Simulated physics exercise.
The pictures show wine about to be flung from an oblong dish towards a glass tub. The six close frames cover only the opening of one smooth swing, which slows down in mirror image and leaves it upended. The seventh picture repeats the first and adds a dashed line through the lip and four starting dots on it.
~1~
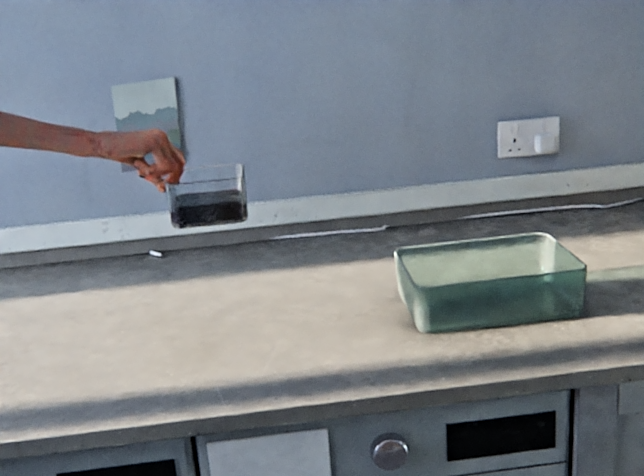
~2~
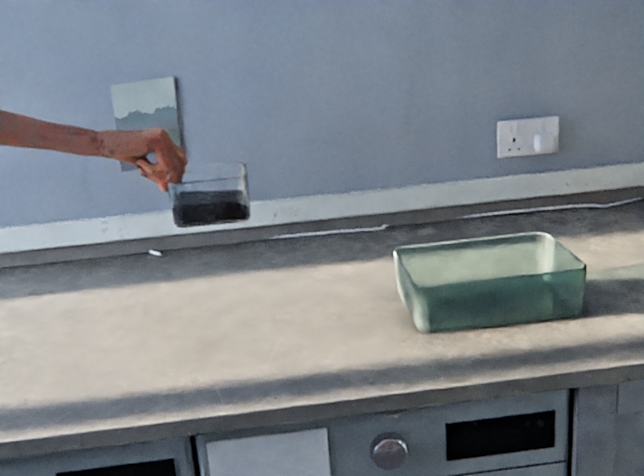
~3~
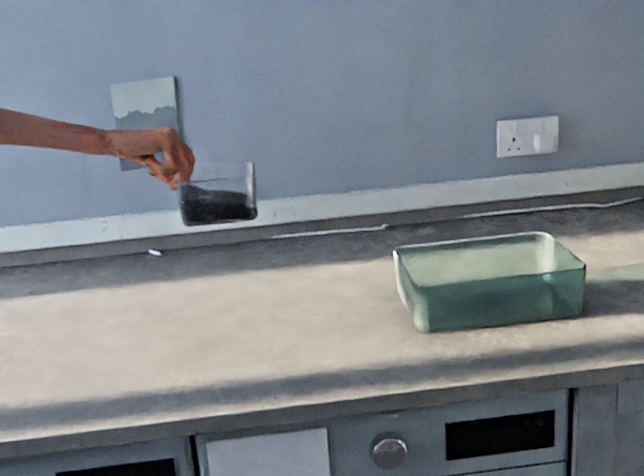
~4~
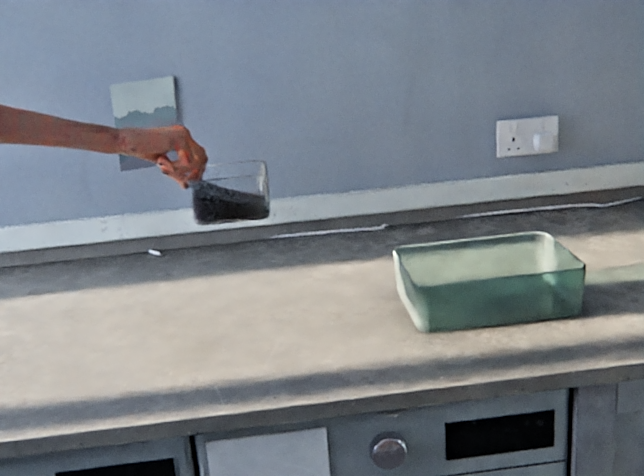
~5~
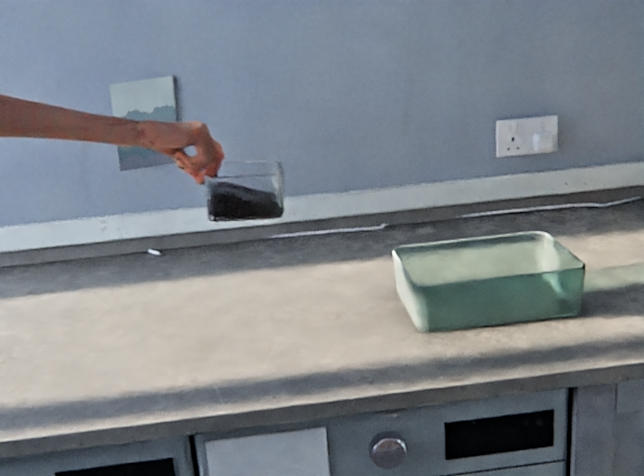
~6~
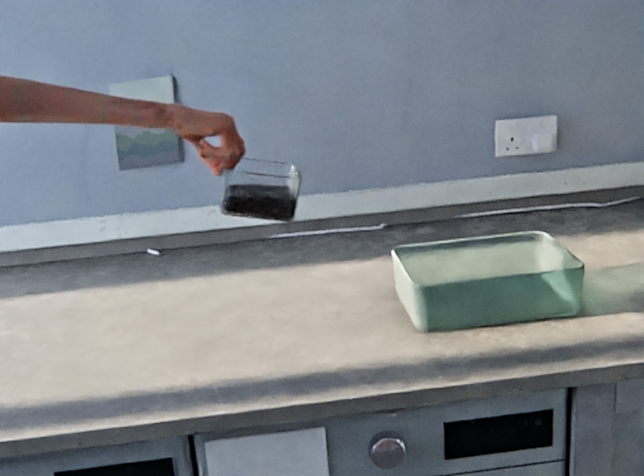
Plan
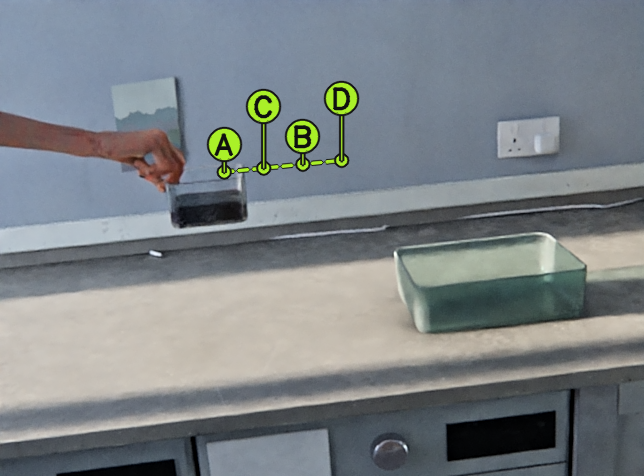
The clip opens with a hand at the left holding a small, clear oblong dish of dark contents above a worktop, with a green glass tub standing to the right. The hand carries the dish a short way rightward, then tips it slightly, the dark contents still inside.
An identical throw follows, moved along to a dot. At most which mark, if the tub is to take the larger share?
That is dot B.
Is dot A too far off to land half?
Yes, that goes wrong.
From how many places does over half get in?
Two of the four.
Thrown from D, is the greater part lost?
No, that is safe.
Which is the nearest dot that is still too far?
It is C.
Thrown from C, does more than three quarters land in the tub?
No, it does not.
On the marked copy, A at (224, 172); B at (302, 164); C at (263, 168); D at (341, 160).
Choosing A, about 0 % lands in the tub, 100 % falls short.
Choosing B, about 76 % lands in the tub, 22 % falls short.
Choosing C, about 22 % lands in the tub, 77 % falls short.
Choosing D, about 86 % lands in the tub, 7 % falls short and 7 % goes beside or beyond.
